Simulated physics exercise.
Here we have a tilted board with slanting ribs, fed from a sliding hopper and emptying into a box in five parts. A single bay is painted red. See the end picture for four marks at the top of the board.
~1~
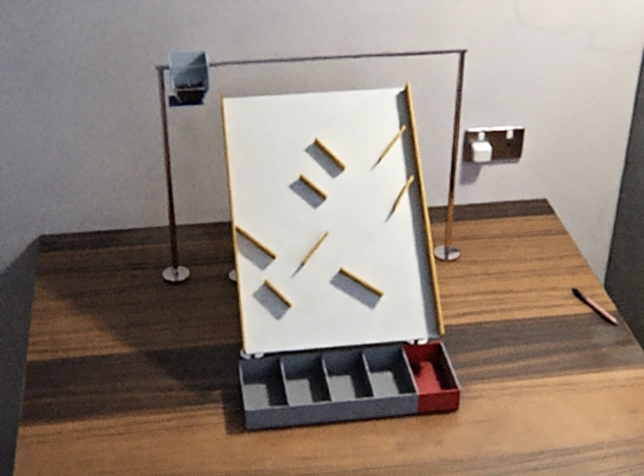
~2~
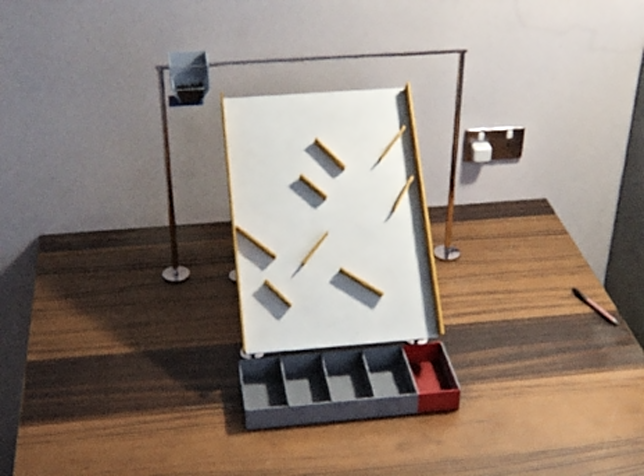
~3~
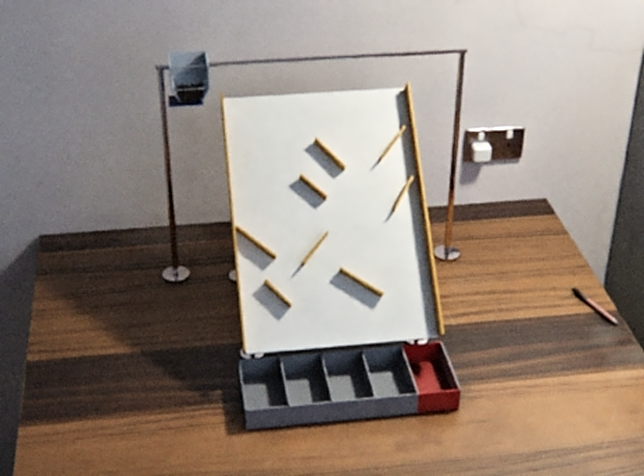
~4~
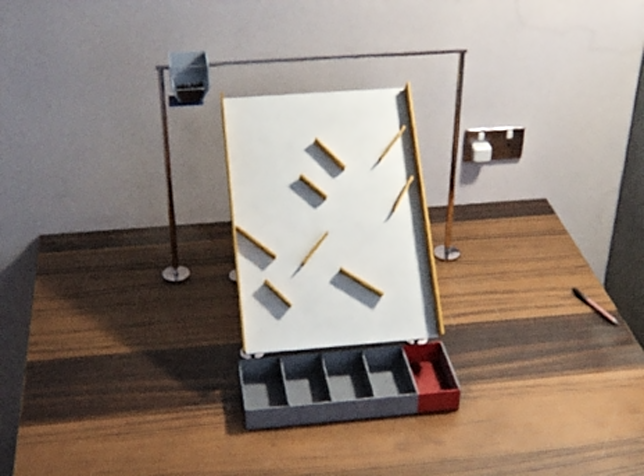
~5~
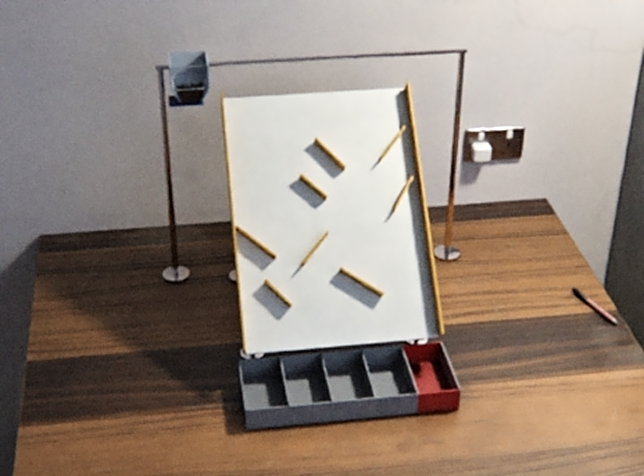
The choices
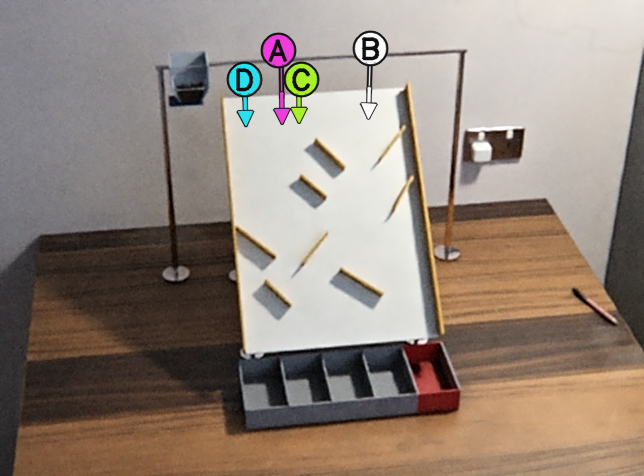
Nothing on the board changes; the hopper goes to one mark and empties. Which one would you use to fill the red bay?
It is B.
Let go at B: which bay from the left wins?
It is the fifth one.
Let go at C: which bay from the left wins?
The fifth from the left.
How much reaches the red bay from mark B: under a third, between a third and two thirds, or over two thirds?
Mark B gives over two thirds.
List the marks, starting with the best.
B, C, A, D.
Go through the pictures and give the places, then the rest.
The first picture shows hopper at (191, 92), allspice berries, door shut.
The second picture shows ribs (315, 138) to (346, 167), (381, 158) to (405, 126), (300, 174) to (328, 196).
The third picture shows ribs (395, 209) to (413, 176), (236, 226) to (276, 256), (304, 263) to (328, 231).
The fourth picture shows ribs (265, 279) to (292, 305), (340, 267) to (384, 294).
The fifth picture shows red bay at (439, 400), number 5 of 5 from the left.
On the marked copy, mark A meets the board at (282, 118); mark B meets the board at (368, 113); mark C meets the board at (299, 117); mark D meets the board at (245, 120).
If A is chosen, about a quarter in the red bay, most in other bays.
If B is chosen, nearly all in the red bay, a small part in other bays, a stray few outside the box.
If C is chosen, about half in the red bay, about half in other bays, a stray few outside the box.
If D is chosen, none in the red bay, nearly all in other bays, a small part outside the box.
